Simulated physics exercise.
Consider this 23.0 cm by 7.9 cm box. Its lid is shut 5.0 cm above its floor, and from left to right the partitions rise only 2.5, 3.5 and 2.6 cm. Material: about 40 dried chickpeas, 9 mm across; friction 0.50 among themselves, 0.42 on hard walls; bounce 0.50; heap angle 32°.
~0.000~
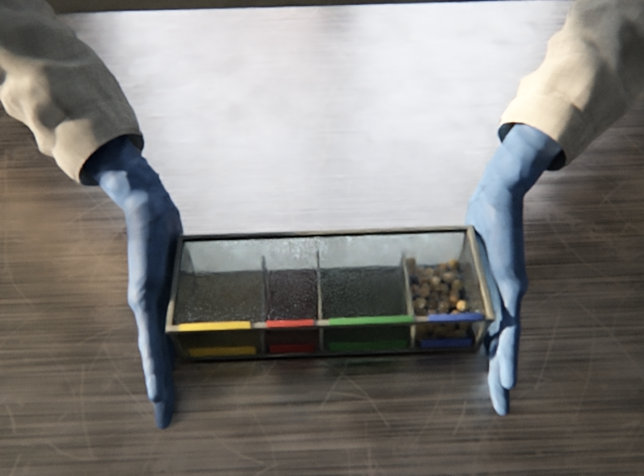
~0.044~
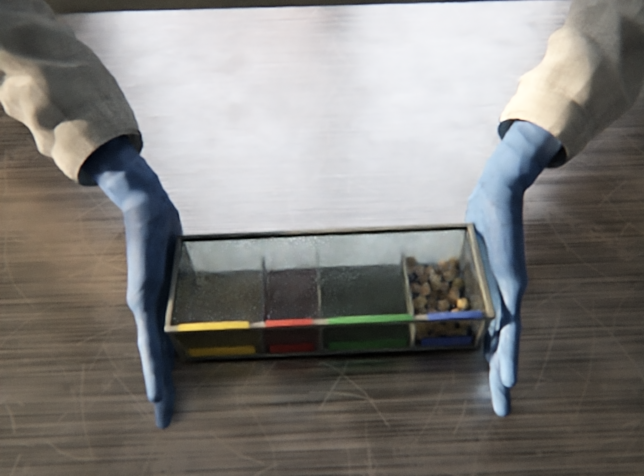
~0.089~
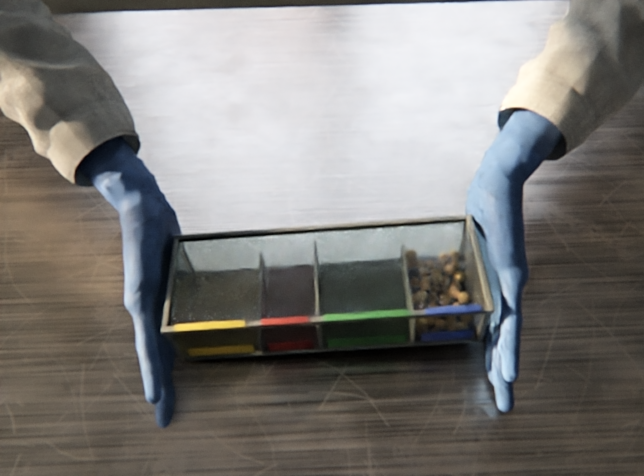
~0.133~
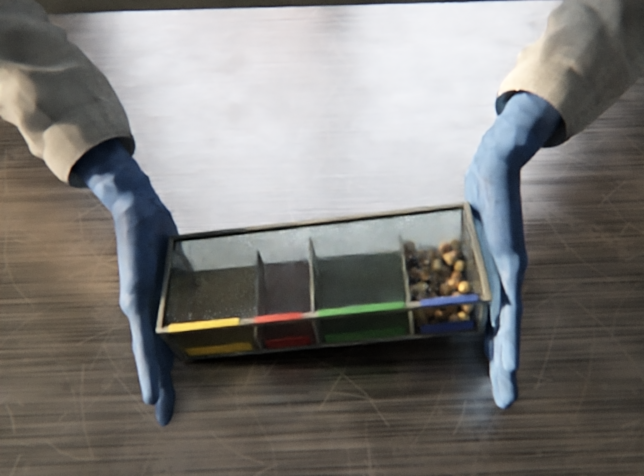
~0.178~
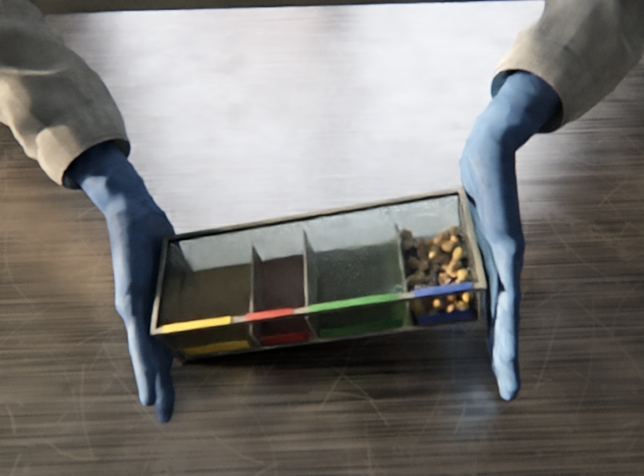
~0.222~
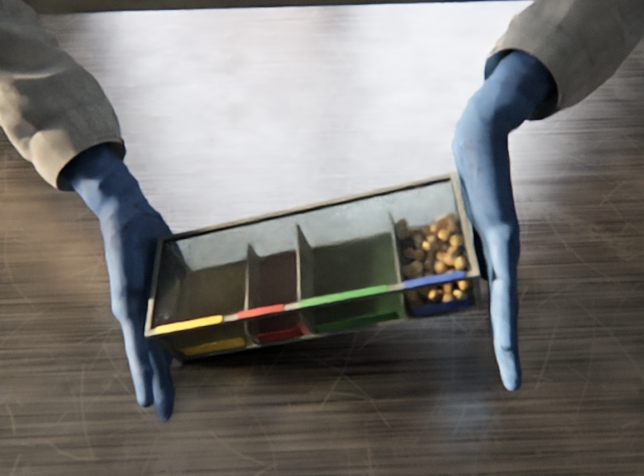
At the start, two blue-gloved hands hold the ends of a clear box sitting level, its four sections marked yellow, red, green and blue, with small tan balls in the blue one. The hands then tilt the box, raising its right end while the balls stay in the right section.
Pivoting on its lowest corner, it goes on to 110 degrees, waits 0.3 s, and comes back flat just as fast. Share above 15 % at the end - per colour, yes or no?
Red no, blue no, green no, yellow yes.
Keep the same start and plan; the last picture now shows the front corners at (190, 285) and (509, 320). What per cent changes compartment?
Something like 0 in a hundred.
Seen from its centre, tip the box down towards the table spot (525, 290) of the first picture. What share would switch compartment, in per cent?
Something like 0 in a hundred.
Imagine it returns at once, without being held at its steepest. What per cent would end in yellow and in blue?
Then: Yellow 90, blue 0.
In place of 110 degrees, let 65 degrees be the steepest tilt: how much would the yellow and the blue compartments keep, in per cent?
In per cent, yellow gets 0 and blue gets 100.
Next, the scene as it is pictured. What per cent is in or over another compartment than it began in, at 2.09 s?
Close to 100 per cent, I reckon.
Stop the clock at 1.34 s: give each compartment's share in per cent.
The split is red at 25, blue at 0, green at 40 and yellow at 35 per cent.
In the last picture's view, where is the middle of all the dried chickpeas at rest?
About (204, 325).
After 1.34 s, tilt 110 degrees; red 25 %, green 40 %, yellow 35 %.
After 2.09 s, tilt 57 degrees; green 5 %, yellow 90 %.
After 2.86 s, tilt 0 degrees; green 5 %, yellow 90 %.
By 3.3 s all is still; red 0 %, blue 0 %, green 5 %, yellow 90 %.
